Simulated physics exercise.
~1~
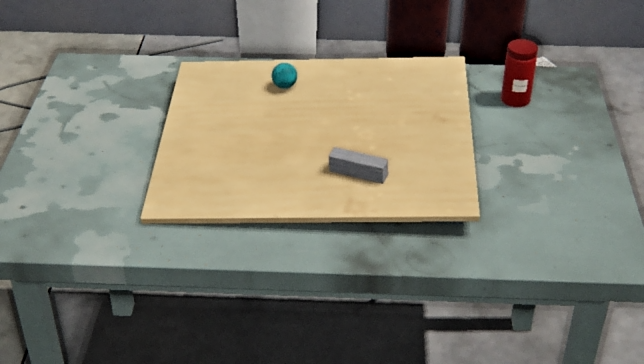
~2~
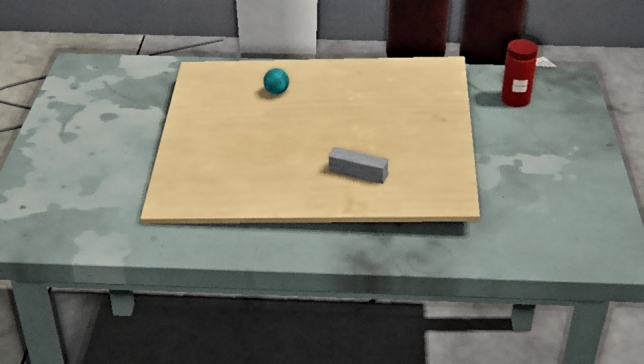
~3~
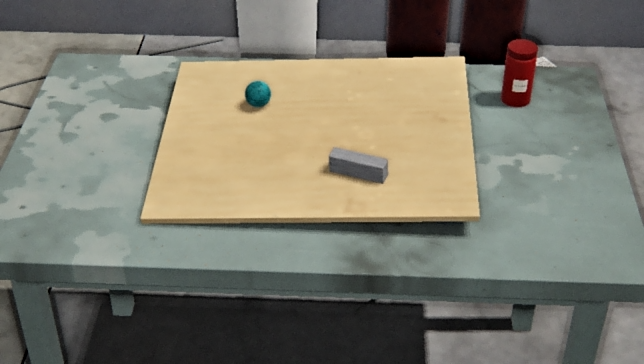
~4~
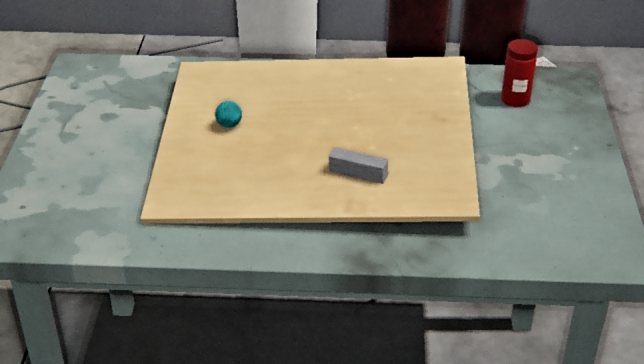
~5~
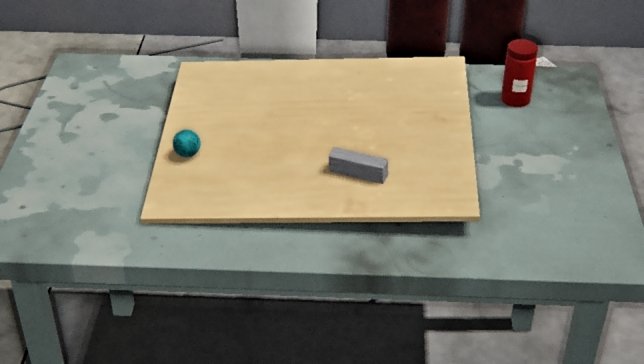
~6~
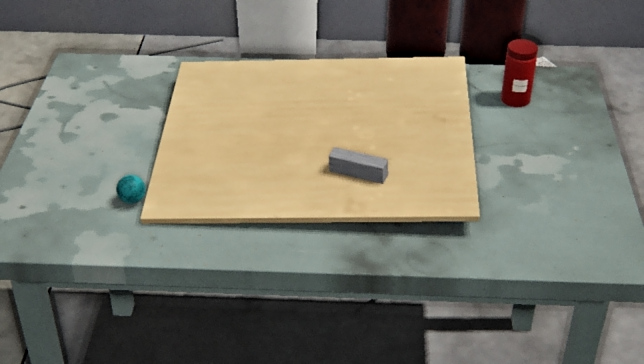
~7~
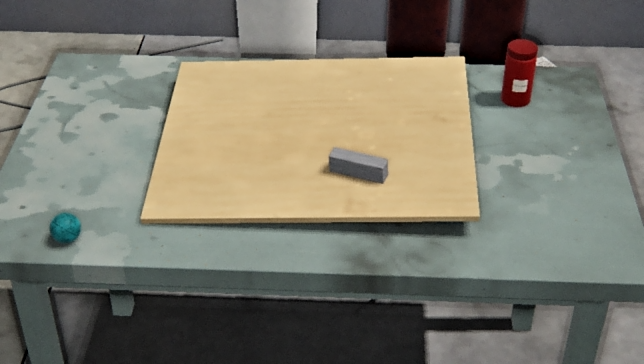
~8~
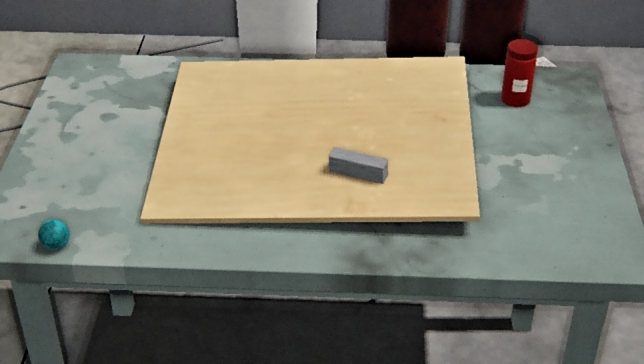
A turquoise ball rolls off the board's left edge and stops on the table.
